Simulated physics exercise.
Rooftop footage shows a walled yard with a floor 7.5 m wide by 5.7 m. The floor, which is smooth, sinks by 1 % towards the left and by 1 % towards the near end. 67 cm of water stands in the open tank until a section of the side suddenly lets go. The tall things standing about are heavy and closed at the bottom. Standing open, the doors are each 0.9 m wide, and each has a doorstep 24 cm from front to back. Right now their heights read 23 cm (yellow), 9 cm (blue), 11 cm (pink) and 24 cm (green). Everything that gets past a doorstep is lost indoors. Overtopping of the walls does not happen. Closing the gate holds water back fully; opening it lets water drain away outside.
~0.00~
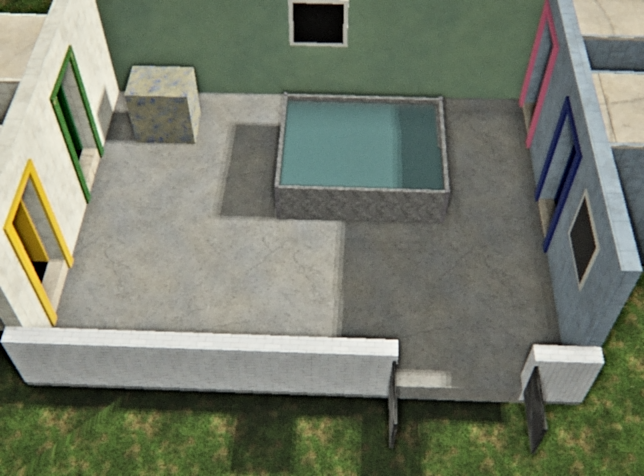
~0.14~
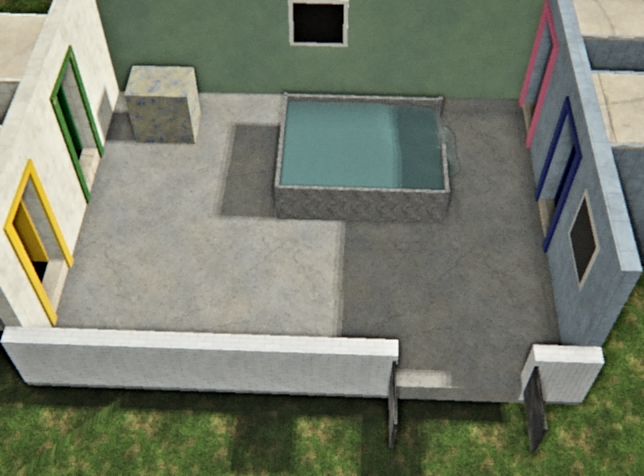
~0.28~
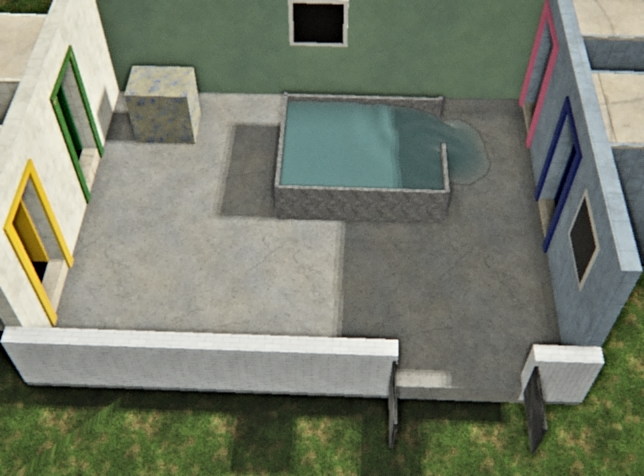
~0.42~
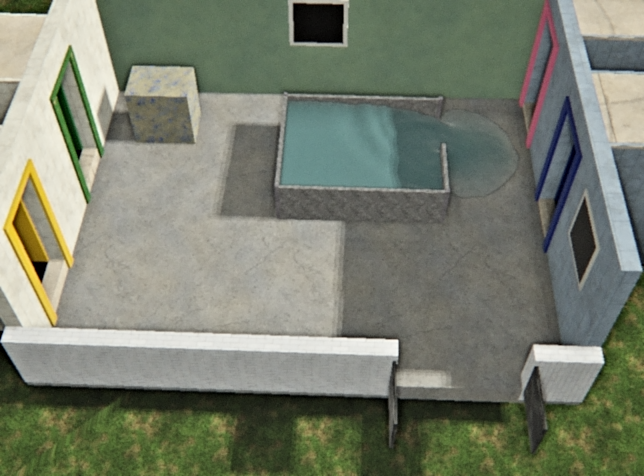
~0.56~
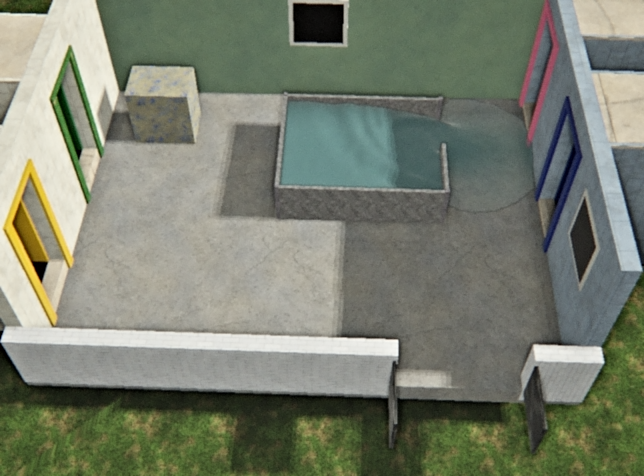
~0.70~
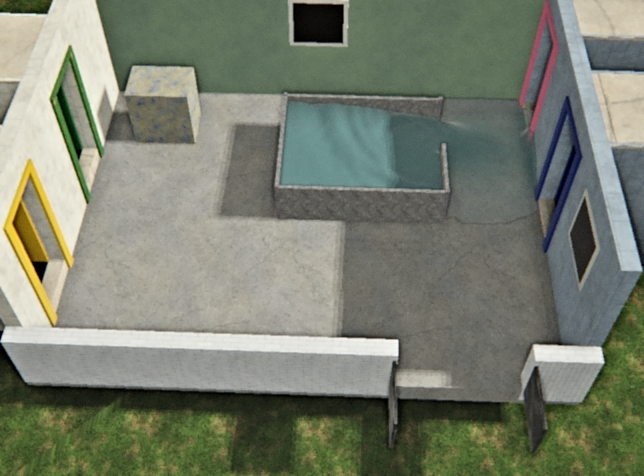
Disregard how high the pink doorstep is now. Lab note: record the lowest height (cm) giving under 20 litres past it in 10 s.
Lowest height: 38 cm.
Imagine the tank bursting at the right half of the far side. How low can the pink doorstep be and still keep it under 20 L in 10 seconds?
Some 38 cm.
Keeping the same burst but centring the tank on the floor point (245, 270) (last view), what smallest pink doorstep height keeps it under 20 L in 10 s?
At least some 15 centimetres tall.
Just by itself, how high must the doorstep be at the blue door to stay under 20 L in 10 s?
Blue door - some 10.0 centimetres.
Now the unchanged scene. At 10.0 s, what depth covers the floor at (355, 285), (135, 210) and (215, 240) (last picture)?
Roughly 1, then 3, then 1 cm.
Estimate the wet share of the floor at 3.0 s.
I'd estimate about 35 percent.
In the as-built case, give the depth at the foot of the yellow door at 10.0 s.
6.5 cm.
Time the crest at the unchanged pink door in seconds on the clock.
It peaks at about 1.6 s.
After 1.4 s water covers 10 % of the floor, deepest (42 cm) near (507, 103); 35 cm at the pink door, 65 litres in over its 11 cm doorstep.
After 3.0 s water covers 35 % of the floor, deepest (34 cm) near (524, 153); 33 cm at the pink door, 360 litres in over its 11 cm doorstep.
After 10.0 s water covers 85 % of the floor, deepest (15 cm) near (43, 360); 14 cm at the pink door, 664 litres in over its 11 cm doorstep.
At the pink door as built, the water arrived by 0.6 s and peaked near 39 cm at 1.6 s.
With a doorstep of 35.5 cm, 36 litres would have come in within the 10 s; with 41 cm, 9 litres. So under 20 litres takes about 38 cm.
